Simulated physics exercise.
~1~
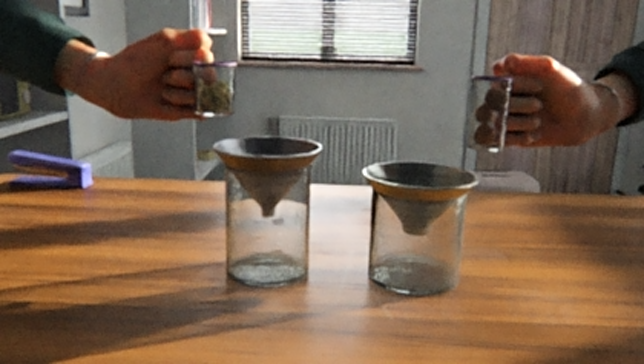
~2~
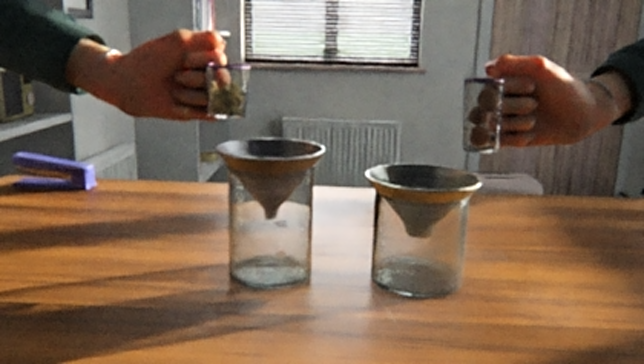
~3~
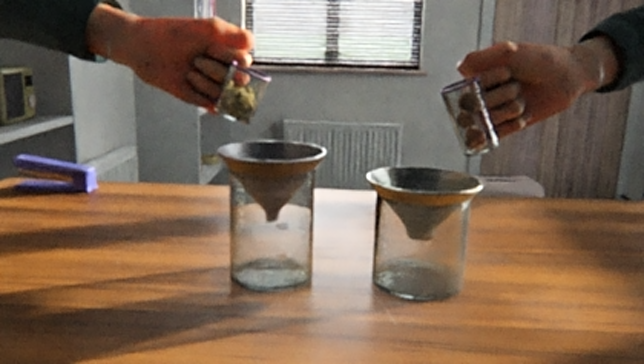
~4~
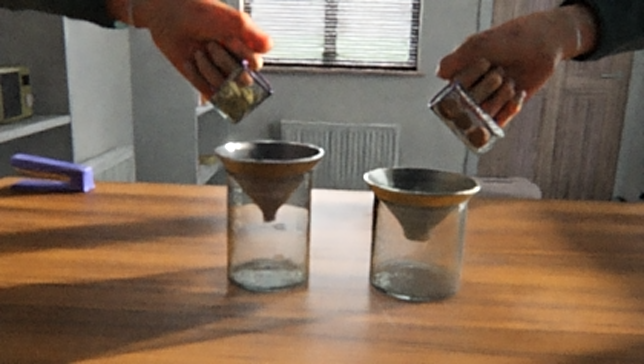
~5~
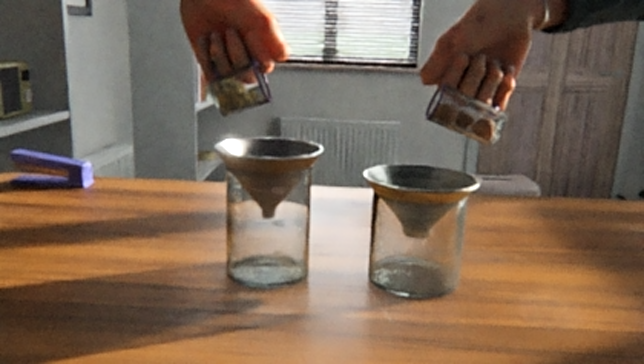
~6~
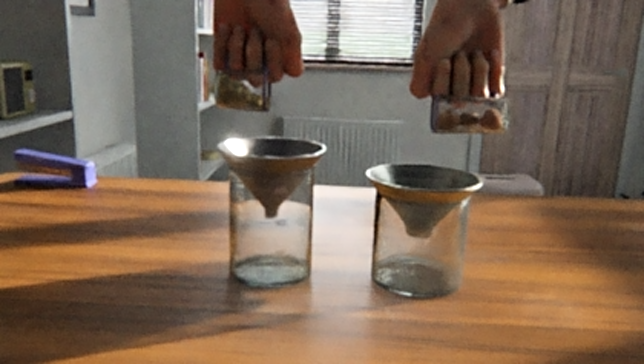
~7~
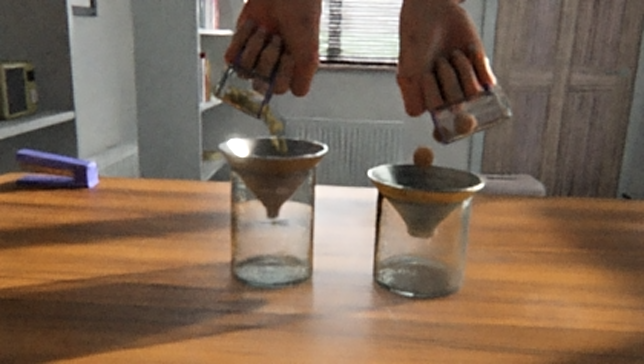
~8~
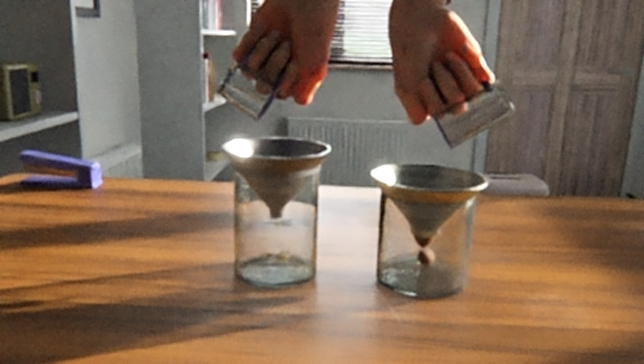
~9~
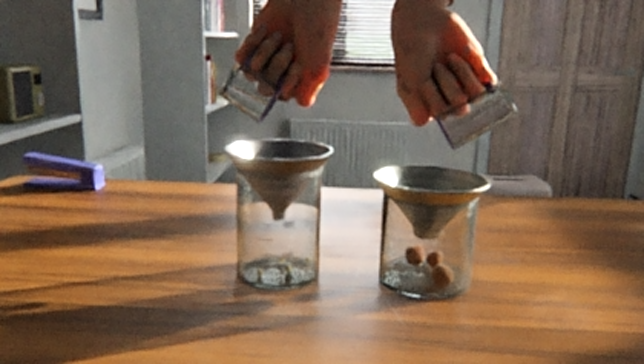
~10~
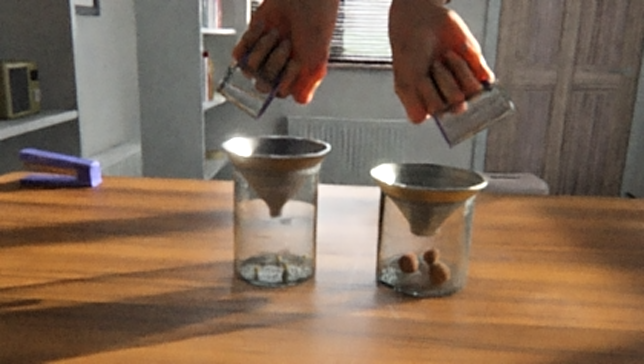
The clip opens on two glass jars standing on a wooden table, each topped with a metal funnel, while a hand on either side holds up a small clear cup. The left cup contains small greenish pieces, and the right one holds round brown balls. Both hands move inward and tilt the cups over the funnels, then tip them further until the contents spill out. The balls drop through the right funnel and settle at the bottom of its jar. On the left, only a few pieces reach the jar, with most held back in the funnel as the emptied cups stay overturned above.
